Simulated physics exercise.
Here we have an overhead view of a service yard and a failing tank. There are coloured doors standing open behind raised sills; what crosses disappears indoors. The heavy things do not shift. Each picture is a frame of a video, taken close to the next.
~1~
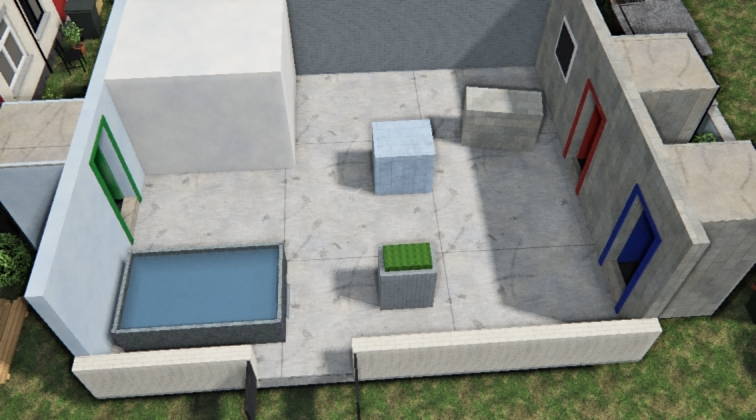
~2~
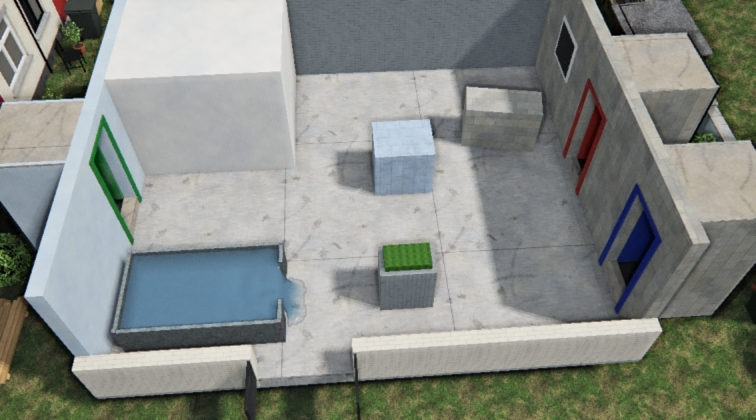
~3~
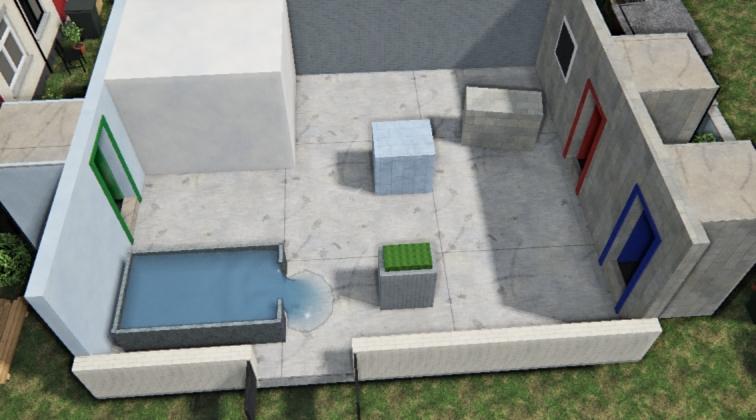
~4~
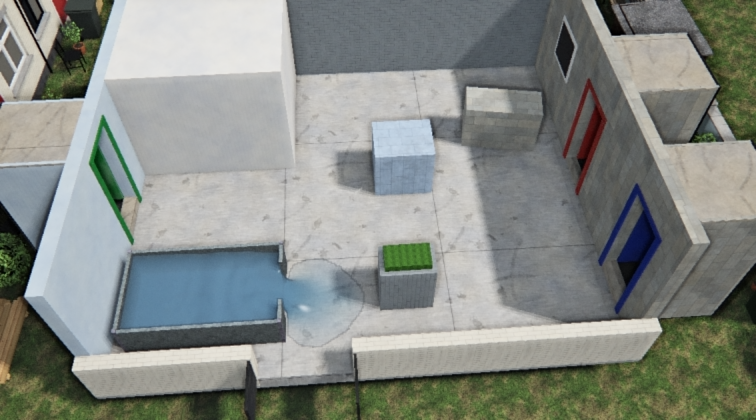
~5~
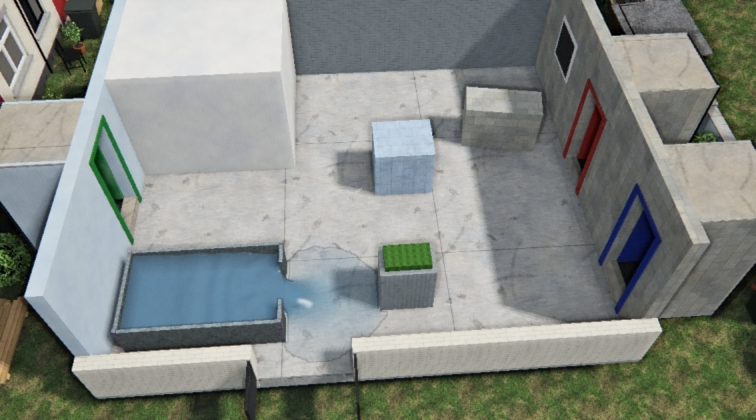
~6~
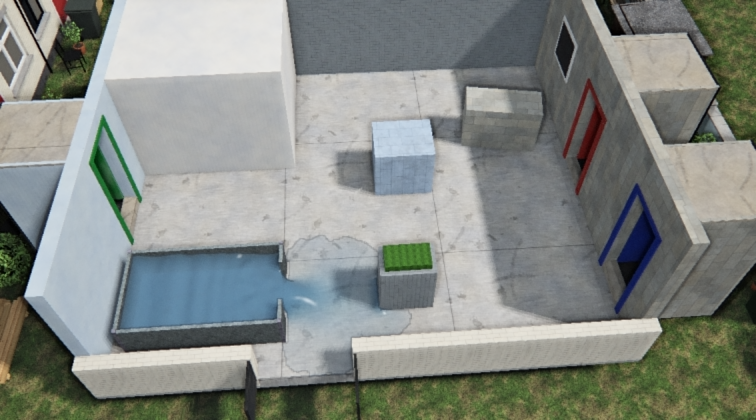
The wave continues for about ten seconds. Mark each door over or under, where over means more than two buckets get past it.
Green door - under; blue door - under; red door - over.
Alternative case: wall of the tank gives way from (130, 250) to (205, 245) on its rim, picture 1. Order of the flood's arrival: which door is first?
That would be the green one.
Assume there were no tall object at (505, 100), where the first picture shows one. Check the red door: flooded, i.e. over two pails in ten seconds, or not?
Red door: Above.
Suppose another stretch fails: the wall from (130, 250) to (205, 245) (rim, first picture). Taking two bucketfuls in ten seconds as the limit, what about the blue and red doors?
Then the blue one comes in low, and the red one comes in low.
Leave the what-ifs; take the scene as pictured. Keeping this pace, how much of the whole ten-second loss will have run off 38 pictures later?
I make it 60 per cent.
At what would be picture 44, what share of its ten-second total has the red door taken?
Around 50 in a hundred.
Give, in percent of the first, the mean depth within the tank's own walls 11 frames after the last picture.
About 66 per cent.
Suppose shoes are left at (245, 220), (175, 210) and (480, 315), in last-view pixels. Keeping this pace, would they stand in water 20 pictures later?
First spot spared, second spot spared, third spot submerged.
A moment on, water covers 15 % of the floor; the green door not reached, the blue door not reached, the red door not reached.
Next, water covers 30 % of the floor; the green door not reached, the blue door not reached, the red door not reached.
Then, water covers 45 % of the floor; the green door not reached, the blue door wet at the sill, nothing in, the red door under two buckets in.
Later, water covers 45 % of the floor; the green door not reached, the blue door wet at the sill, nothing in, the red door far over two buckets in.
In the end, water covers 60 % of the floor; the green door not reached, the blue door wet at the sill, nothing in, the red door far over two buckets in.
